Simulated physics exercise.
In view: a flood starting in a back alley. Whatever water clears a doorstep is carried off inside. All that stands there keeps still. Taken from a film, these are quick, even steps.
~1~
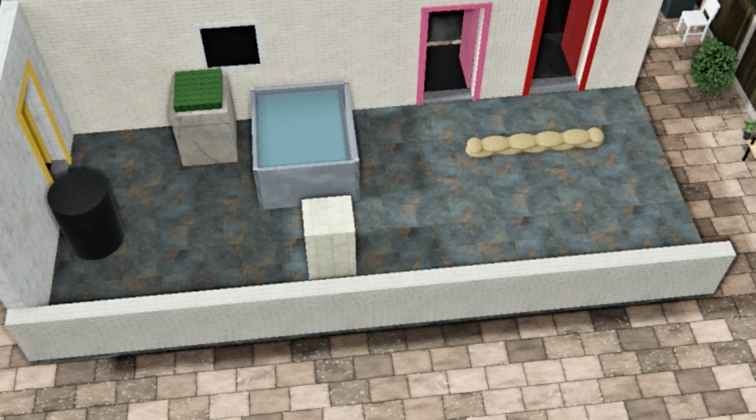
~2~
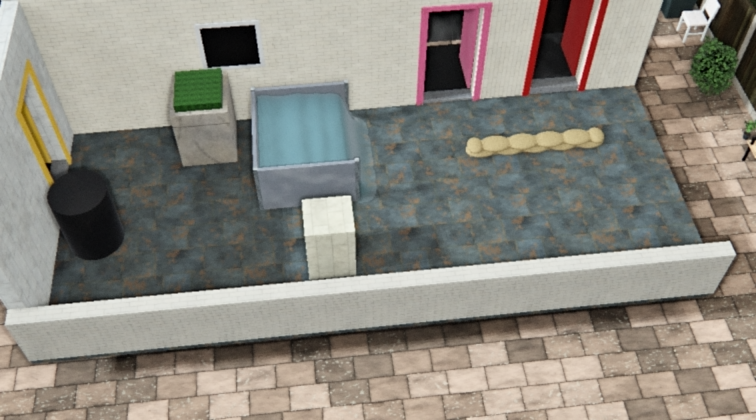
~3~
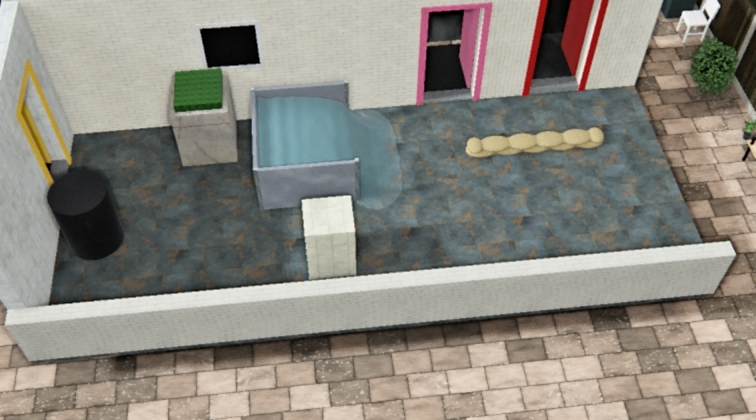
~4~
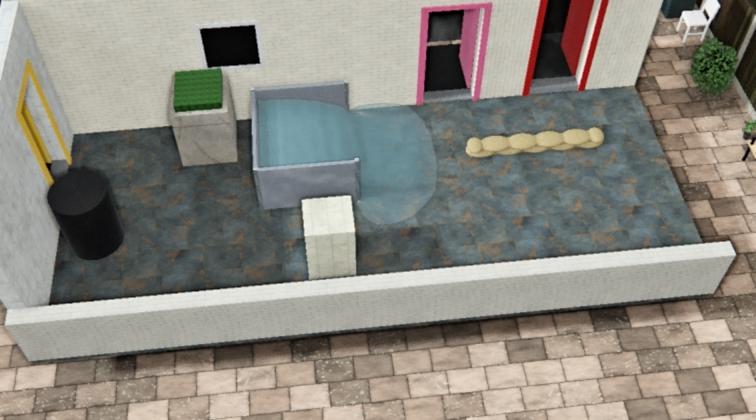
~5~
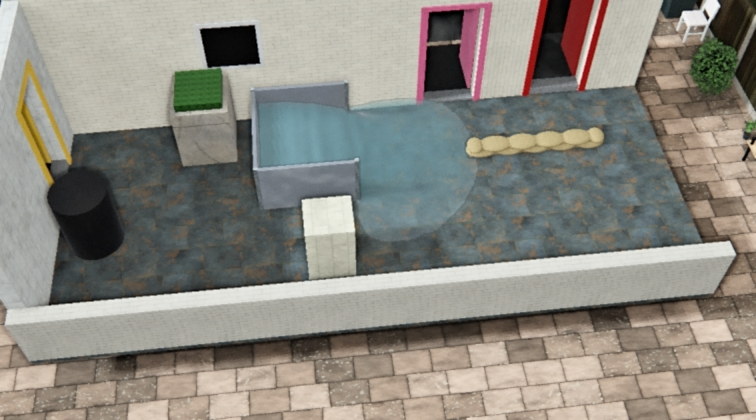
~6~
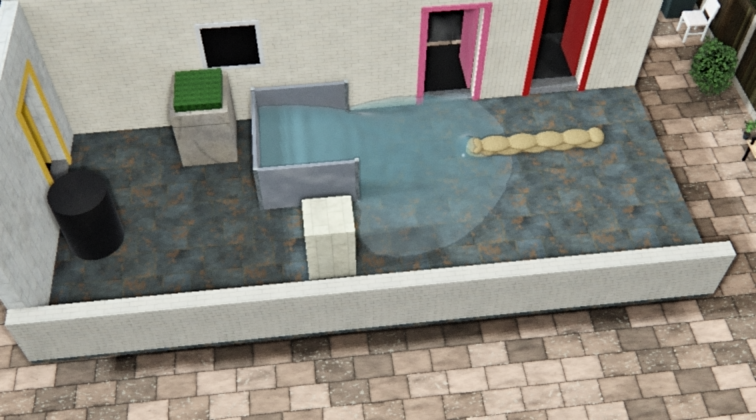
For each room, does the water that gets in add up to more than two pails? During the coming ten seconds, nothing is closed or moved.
The red door will receive two buckets or fewer; the pink door will receive over two buckets; the yellow door will receive two buckets or fewer.
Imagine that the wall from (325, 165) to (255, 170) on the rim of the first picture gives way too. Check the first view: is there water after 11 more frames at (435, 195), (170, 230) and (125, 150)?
Taken one by one: Sodden, then unaffected, then unaffected.
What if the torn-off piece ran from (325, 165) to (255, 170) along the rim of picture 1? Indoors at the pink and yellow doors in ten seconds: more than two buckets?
The pink door ends up below; the yellow door ends up below.
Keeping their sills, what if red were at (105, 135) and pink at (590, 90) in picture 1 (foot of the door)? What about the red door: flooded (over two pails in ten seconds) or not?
Result for red: It comes in under it.
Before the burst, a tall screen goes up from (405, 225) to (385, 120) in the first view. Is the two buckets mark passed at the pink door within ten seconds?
Well, the pink door simply comes in short.
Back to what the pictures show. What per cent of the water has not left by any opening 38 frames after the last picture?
That comes to around 40 in a hundred.
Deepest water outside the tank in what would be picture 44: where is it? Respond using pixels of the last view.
Answer: (545, 94).
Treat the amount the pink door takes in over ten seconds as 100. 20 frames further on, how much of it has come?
Roughly 85 per cent.
A moment on, water covers 45 % of the floor; the red door wet at the sill, nothing in, the pink door under two buckets in, the yellow door not reached.
Next, water covers 55 % of the floor; the red door under two buckets in, the pink door over two buckets in, the yellow door not reached.
Then, water covers 55 % of the floor; the red door under two buckets in, the pink door over two buckets in, the yellow door not reached.
Later, water covers 55 % of the floor; the red door under two buckets in, the pink door over two buckets in, the yellow door not reached.
In the end, water covers 60 % of the floor; the red door under two buckets in, the pink door over two buckets in, the yellow door not reached.
